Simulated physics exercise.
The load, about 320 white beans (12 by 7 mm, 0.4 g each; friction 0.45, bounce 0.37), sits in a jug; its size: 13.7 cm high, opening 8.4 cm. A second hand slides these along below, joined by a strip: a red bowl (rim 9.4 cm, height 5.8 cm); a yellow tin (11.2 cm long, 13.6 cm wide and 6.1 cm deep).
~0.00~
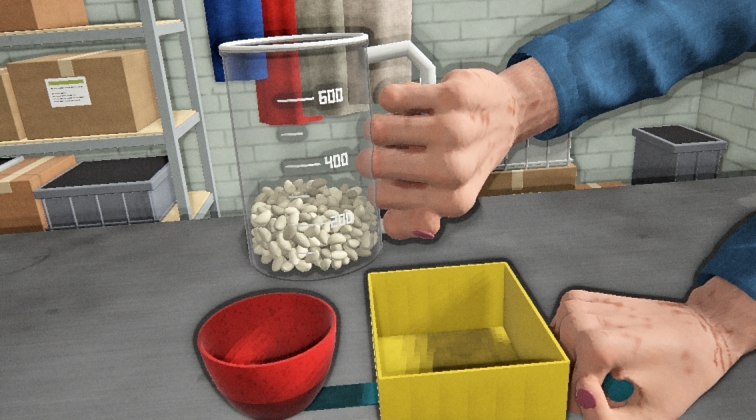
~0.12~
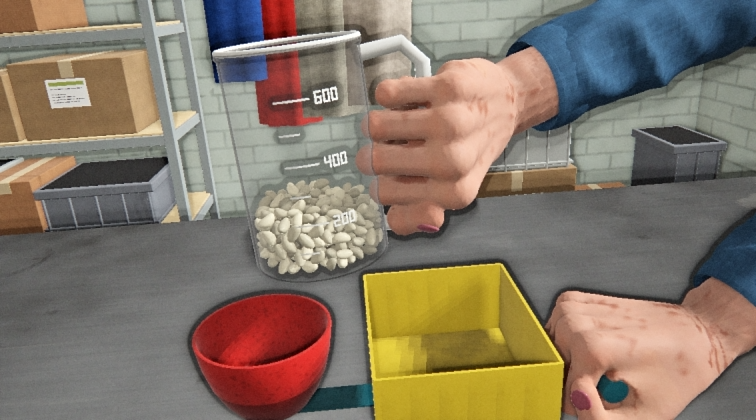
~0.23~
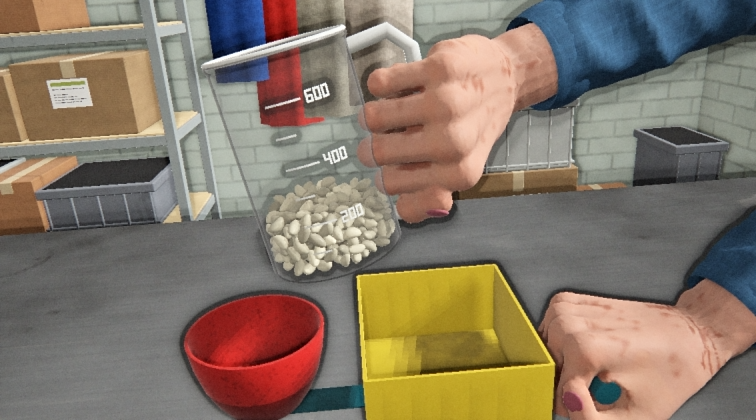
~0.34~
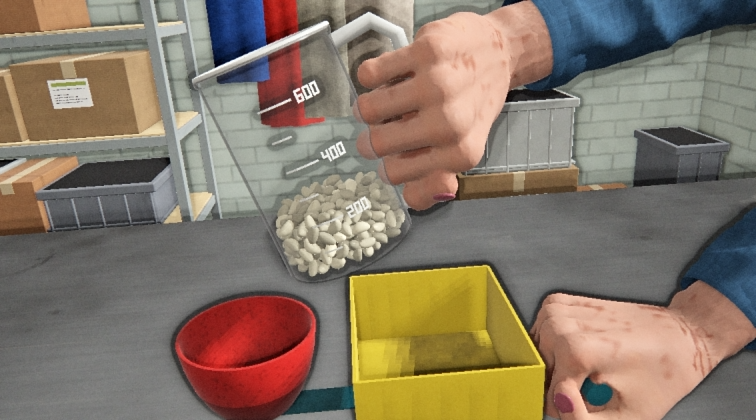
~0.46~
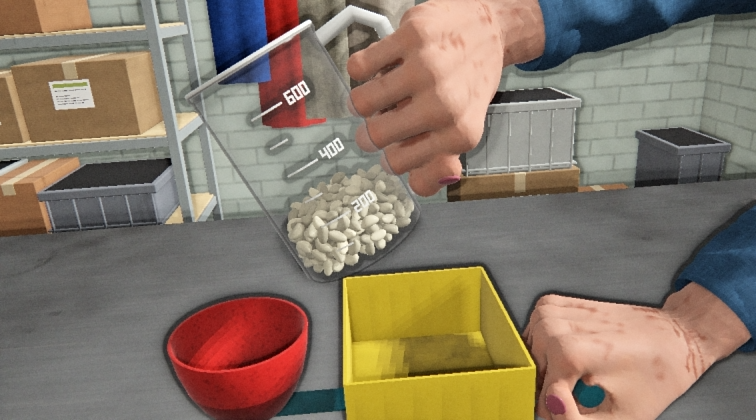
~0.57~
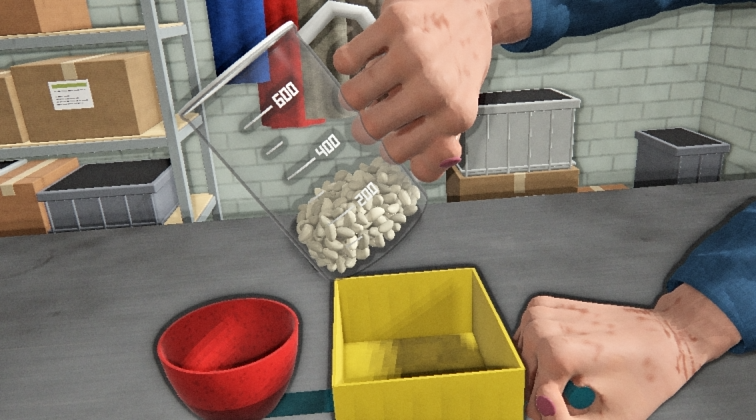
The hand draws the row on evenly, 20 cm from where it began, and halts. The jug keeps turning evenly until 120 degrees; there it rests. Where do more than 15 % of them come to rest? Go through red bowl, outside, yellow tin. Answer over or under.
Red bowl under, outside over, yellow tin over.
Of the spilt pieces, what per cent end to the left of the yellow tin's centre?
Some 100 per cent.
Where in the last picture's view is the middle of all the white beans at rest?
At about (121, 401).
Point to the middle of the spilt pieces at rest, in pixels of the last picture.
At about (90, 406).
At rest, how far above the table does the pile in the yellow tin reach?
About 2.5 cm.
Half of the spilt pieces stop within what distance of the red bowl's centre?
Some 8 cm.
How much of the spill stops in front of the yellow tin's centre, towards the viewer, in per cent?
Roughly 40 per cent.
Then, at 1.64 s, tilt 104 degrees; jug 100 %; middle of all pieces on or above the table near (369, 165).
After 2.53 s, tilt 120 degrees; yellow tin 50 %, outside 50 %; middle of all pieces on or above the table near (196, 394).
After 3.35 s, tilt 120 degrees; yellow tin 50 %, outside 50 %; middle of all pieces on or above the table near (142, 399).
After 4.13 s, tilt 120 degrees; yellow tin 50 %, outside 50 %; middle of all pieces on or above the table near (119, 403).
By 4.3 s all is still; jug 0 %, yellow tin 50 %, outside 50 %, red bowl 5 %.
